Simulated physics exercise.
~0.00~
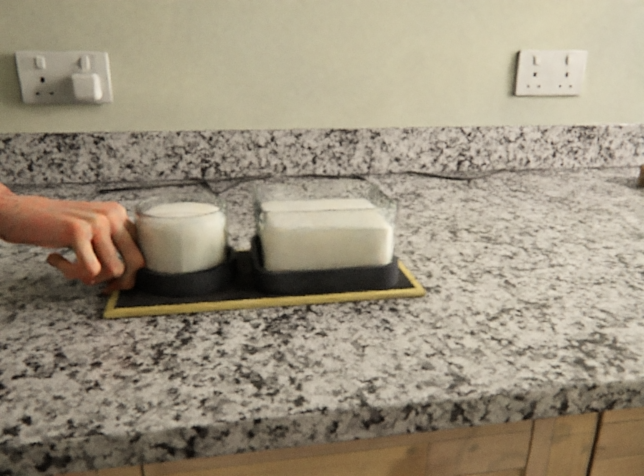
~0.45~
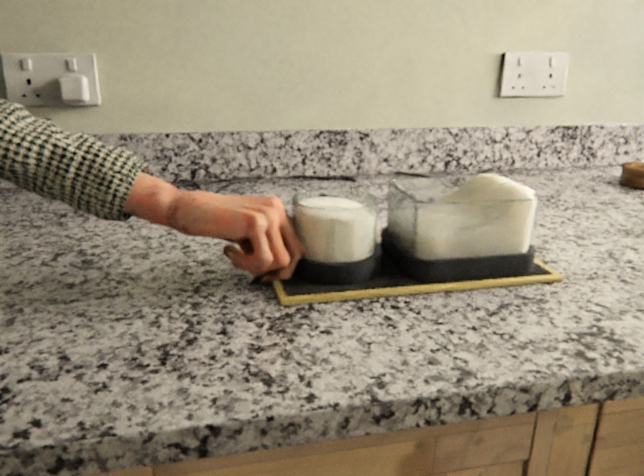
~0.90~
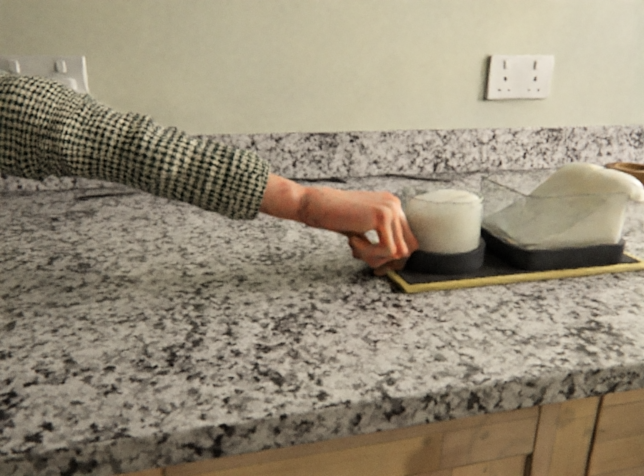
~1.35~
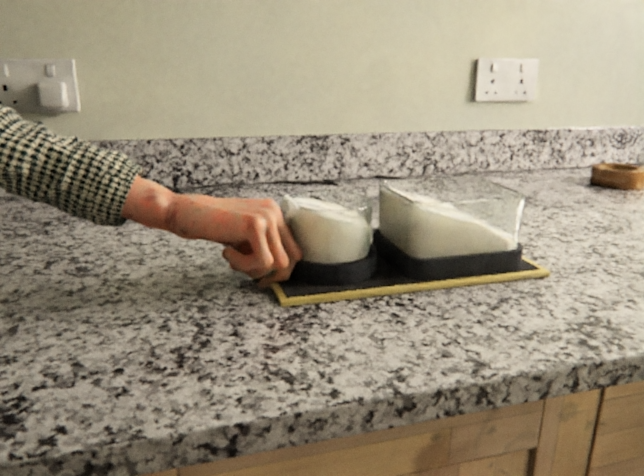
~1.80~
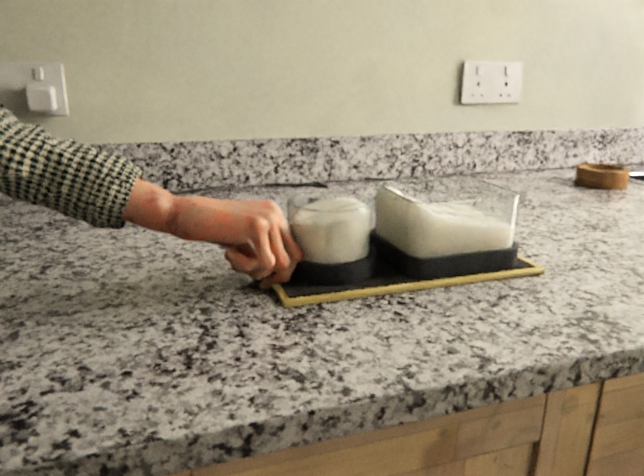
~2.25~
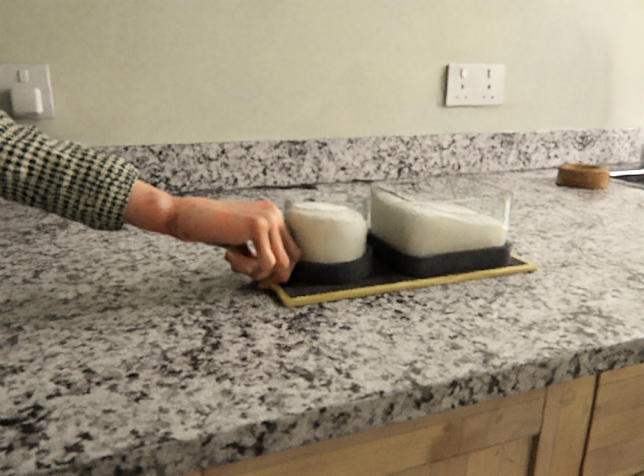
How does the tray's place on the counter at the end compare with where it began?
The tray ends up farther to the right on the counter than where it began.
